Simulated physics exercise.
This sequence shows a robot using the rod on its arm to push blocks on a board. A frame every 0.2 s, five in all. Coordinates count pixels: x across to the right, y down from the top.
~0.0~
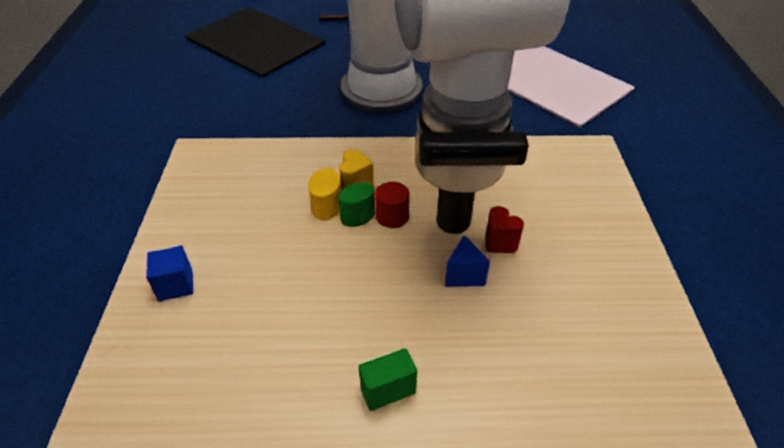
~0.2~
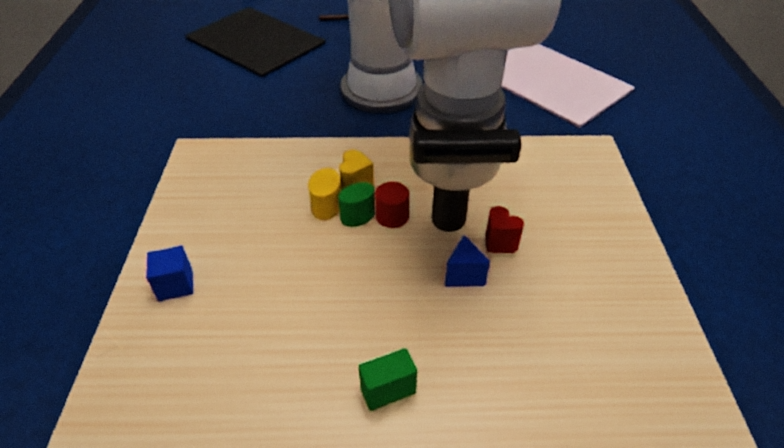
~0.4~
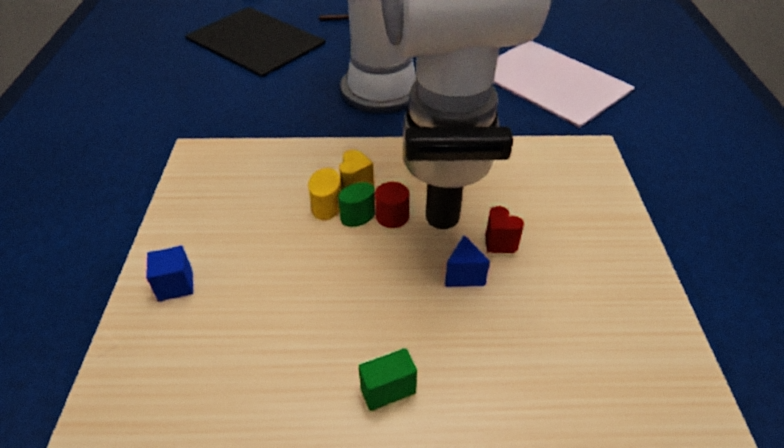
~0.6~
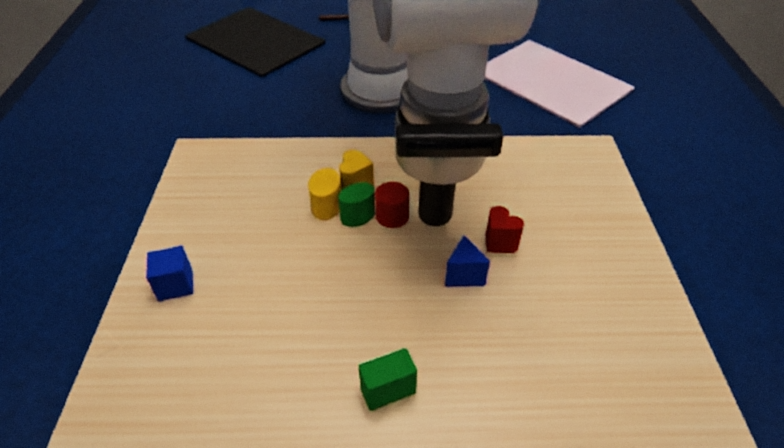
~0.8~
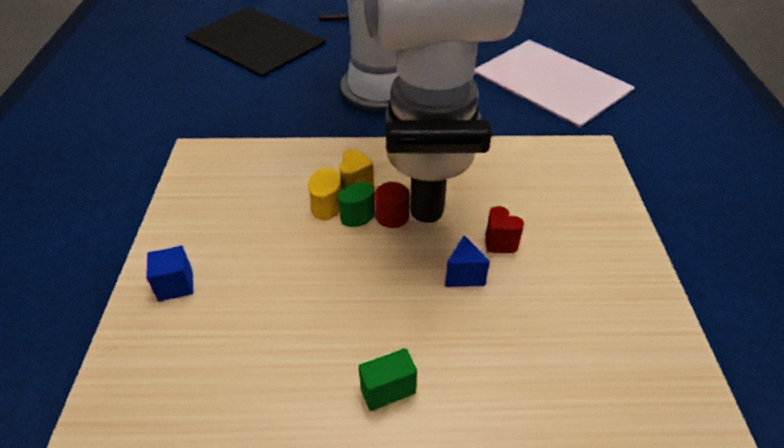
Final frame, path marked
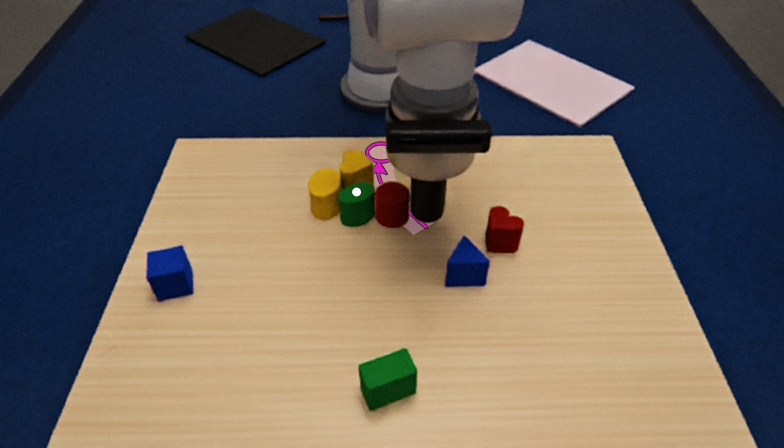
A white robot arm with a black rod stands over a pale wooden board on a blue surface, seen from above and in front by a still camera. Two yellow blocks, a green one and a red cylinder cluster left of the rod, with a red heart and blue triangle to its right, a blue cube far left and a green block near the front. The rod slides slowly left toward the red cylinder, while every block stays still.
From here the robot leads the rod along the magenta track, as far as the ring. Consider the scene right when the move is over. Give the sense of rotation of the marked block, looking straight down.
Bird's-eye view: Counterclockwise.
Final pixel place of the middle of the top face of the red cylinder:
At roughly (352, 171).
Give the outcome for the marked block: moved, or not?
It gets displaced.
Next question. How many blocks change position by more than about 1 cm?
The answer is three or more blocks, counting only moves over 1 cm.
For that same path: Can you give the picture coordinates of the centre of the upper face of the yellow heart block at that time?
The middle of its upper face will lie at (339, 153).
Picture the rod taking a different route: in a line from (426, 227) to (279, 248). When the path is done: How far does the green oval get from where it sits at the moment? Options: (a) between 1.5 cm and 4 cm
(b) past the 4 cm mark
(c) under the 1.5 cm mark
a
Drawn move, from (426, 227) through (398, 203) and (379, 178) to (382, 152); the dot is on the green oval.
The first path, step by step. One third of the way, rod at (398, 187); yellow oval at (313, 182), turned 30° clockwise; yellow heart block at (350, 159); green oval at (340, 191), turned 60° anticlockwise; red cylinder at (365, 176).
Two thirds of the way, rod at (379, 163); yellow oval at (310, 183), turned 35° clockwise; yellow heart block at (339, 153), turned 25° clockwise; green oval at (338, 192), turned 70° anticlockwise; red cylinder at (352, 171).
At the end, rod at (381, 137); yellow oval at (310, 183), turned 35° clockwise; yellow heart block at (339, 153), turned 25° clockwise; green oval at (338, 192), turned 70° anticlockwise; red cylinder at (352, 171).
